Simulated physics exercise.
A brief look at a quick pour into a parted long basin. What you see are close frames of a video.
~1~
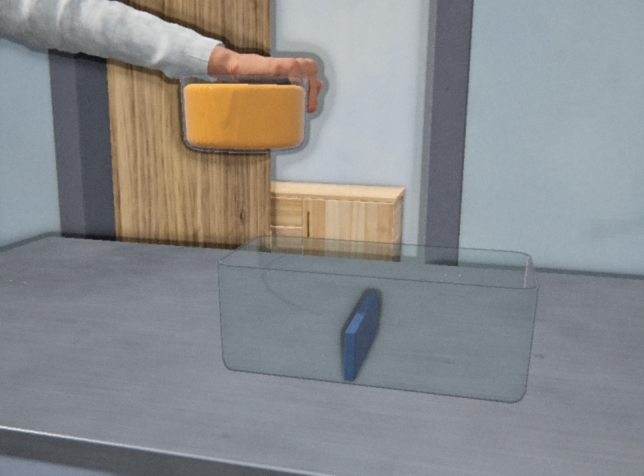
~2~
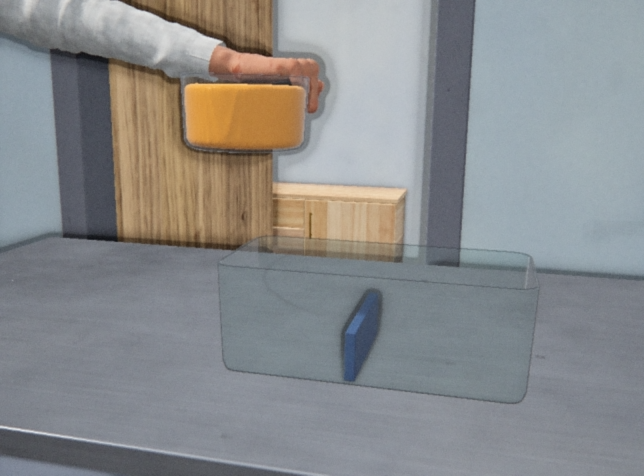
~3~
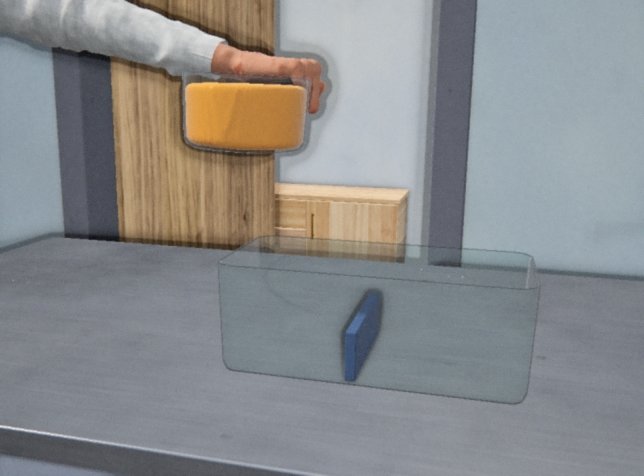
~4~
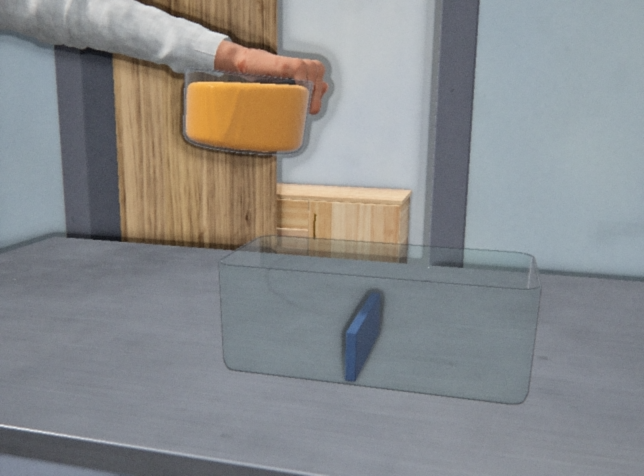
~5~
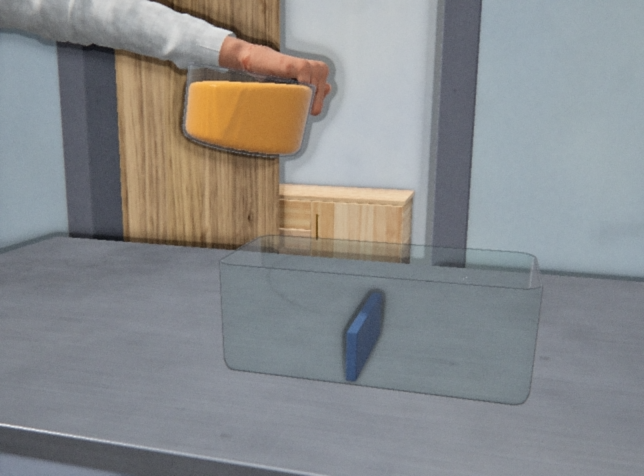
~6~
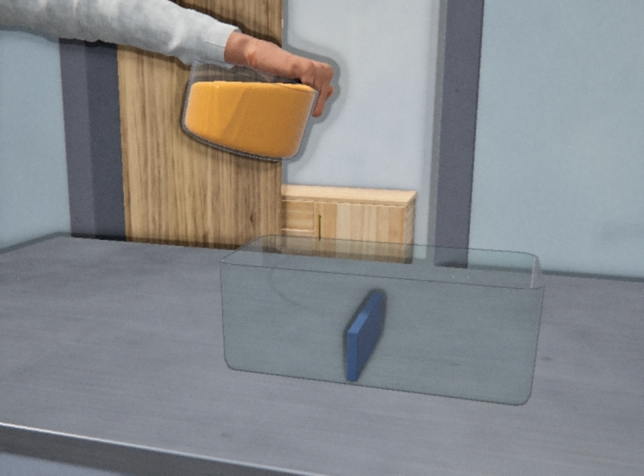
On a grey tabletop, a hand gradually tilting a clear container of orange contents rightward above a transparent basin with a blue divider.
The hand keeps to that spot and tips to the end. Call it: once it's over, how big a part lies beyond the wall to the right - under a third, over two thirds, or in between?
In between.
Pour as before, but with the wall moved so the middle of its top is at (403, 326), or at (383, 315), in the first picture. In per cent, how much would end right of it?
I'd expect near 10 percent the first time and near 35 percent the next.
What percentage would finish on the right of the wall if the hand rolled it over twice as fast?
It comes to 40 per cent or so.
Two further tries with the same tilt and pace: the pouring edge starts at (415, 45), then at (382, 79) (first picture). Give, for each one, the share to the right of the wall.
The first start gives some 90 %, the second some 95 %.
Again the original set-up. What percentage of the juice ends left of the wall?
Share: Roughly 40 %.
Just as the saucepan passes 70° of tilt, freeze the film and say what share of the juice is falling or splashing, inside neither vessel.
About 30 per cent.
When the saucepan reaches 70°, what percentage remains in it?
50 per cent or so.
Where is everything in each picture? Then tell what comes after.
In the first picture, tilt 0°; pouring edge (304, 79); surface from (192, 86) to (304, 88); the long basin's rim runs from (239, 250) to (533, 271); the wall's top is at (363, 312).
In the second picture, tilt 1°; pouring edge (305, 79); surface from (192, 86) to (305, 88).
In the third picture, tilt 3°; pouring edge (307, 81); surface from (194, 86) to (306, 89).
In the fourth picture, tilt 6°; pouring edge (309, 84); surface from (195, 85) to (307, 89).
In the fifth picture, tilt 10°; pouring edge (312, 88); surface from (198, 86) to (311, 88).
In the sixth picture, tilt 15°; pouring edge (314, 95); surface from (199, 86) to (316, 89).
A moment on, the saucepan is tipped part way and 49 per cent is still to pour, 4 is left of the wall and 16 right of it.
Next, the saucepan is tipped right over and 7 per cent is still to pour, 26 is left of the wall and 58 right of it.
Then the saucepan is tipped right over and 0 per cent is still to pour, 41 is left of the wall and 58 right of it.
Later the saucepan is tipped right over and 0 per cent is still to pour, 41 is left of the wall and 58 right of it.
In the end 41 per cent lies left of the wall, 58 right of it and 1 outside.
